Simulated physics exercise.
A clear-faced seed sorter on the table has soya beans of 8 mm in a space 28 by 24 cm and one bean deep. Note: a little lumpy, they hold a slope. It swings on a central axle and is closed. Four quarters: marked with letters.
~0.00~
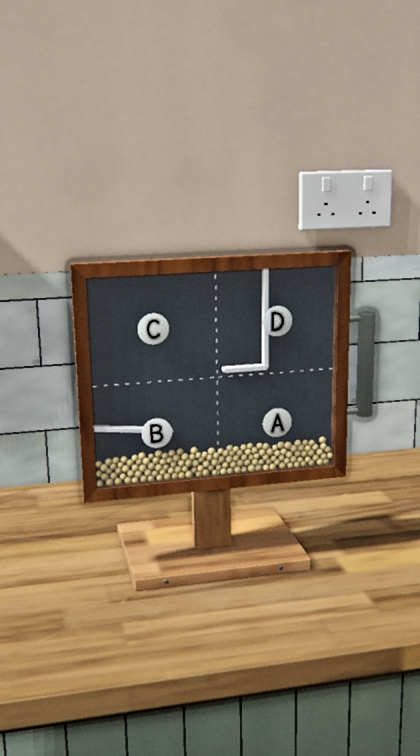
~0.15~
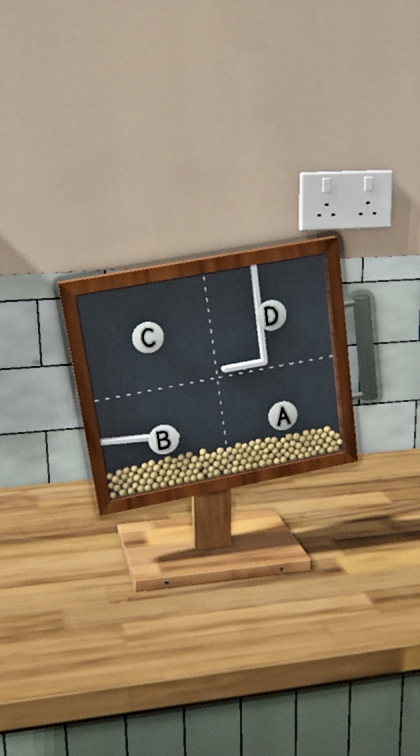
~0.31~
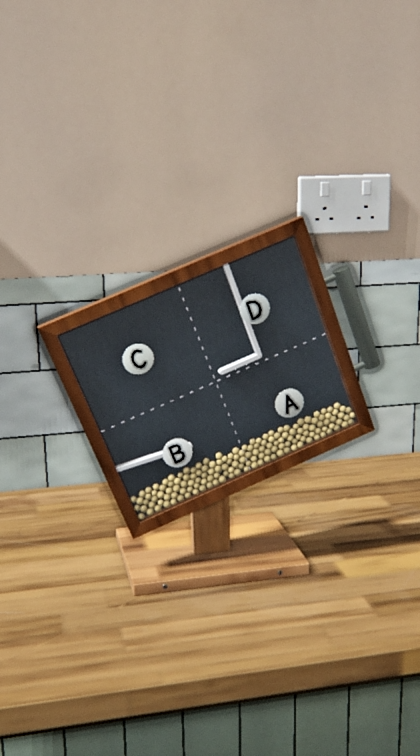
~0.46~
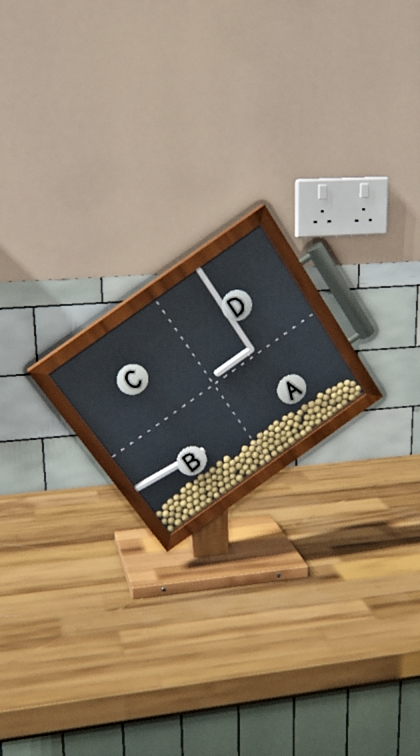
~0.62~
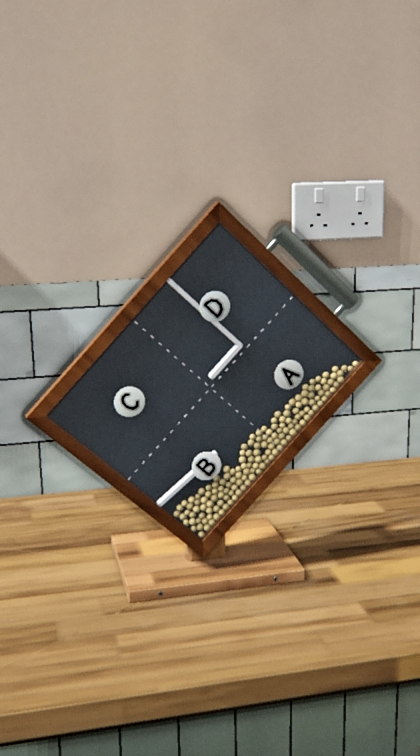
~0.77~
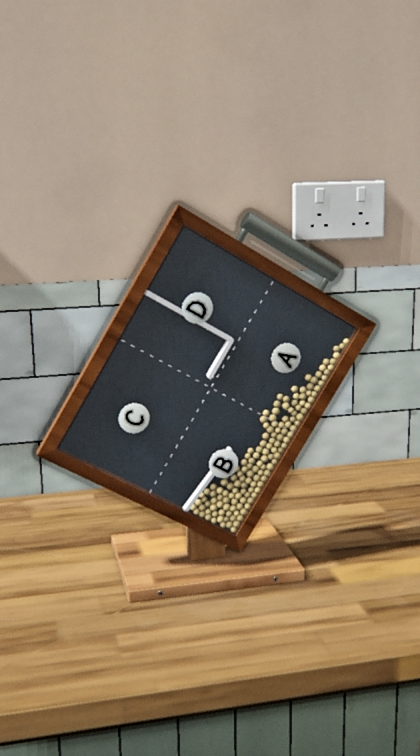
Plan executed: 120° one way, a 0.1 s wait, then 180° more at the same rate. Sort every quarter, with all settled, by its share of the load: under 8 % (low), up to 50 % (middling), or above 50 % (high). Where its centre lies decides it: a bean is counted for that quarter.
Quarter A: Up to 50 %; quarter B: Under 8 %; quarter C: Under 8 %; quarter D: Above 50 %.
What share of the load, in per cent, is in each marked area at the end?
In per cent: Quarter A holds 30, quarter B holds 0, quarter C holds 0, quarter D holds 70.
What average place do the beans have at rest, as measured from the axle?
Some 5 cm right and 6 cm below.
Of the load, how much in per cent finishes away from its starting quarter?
95 %.
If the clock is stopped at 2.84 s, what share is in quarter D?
Roughly 20 per cent.
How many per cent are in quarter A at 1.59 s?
About 0 percent.
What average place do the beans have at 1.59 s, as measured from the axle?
Position estimate: Right 9 cm, below 5 cm.
After 1.59 s, it stands 120° anticlockwise; the beans' middle is 9 cm right of and 5 cm below the centre; B 80 %, C 20 %.
After 2.84 s, it has come round 210° anticlockwise; the beans' middle is 6 cm right of and level with the centre; A 5 %, B 35 %, C 35 %, D 20 %.
After 4.00 s, it has come round 300° anticlockwise; the beans' middle is 7 cm right of and 5 cm below the centre; A 20 %, D 80 %.
At rest by 4.8 s, it has come round 300° anticlockwise; A 30 %, B 0 %, C 0 %, D 70 %.
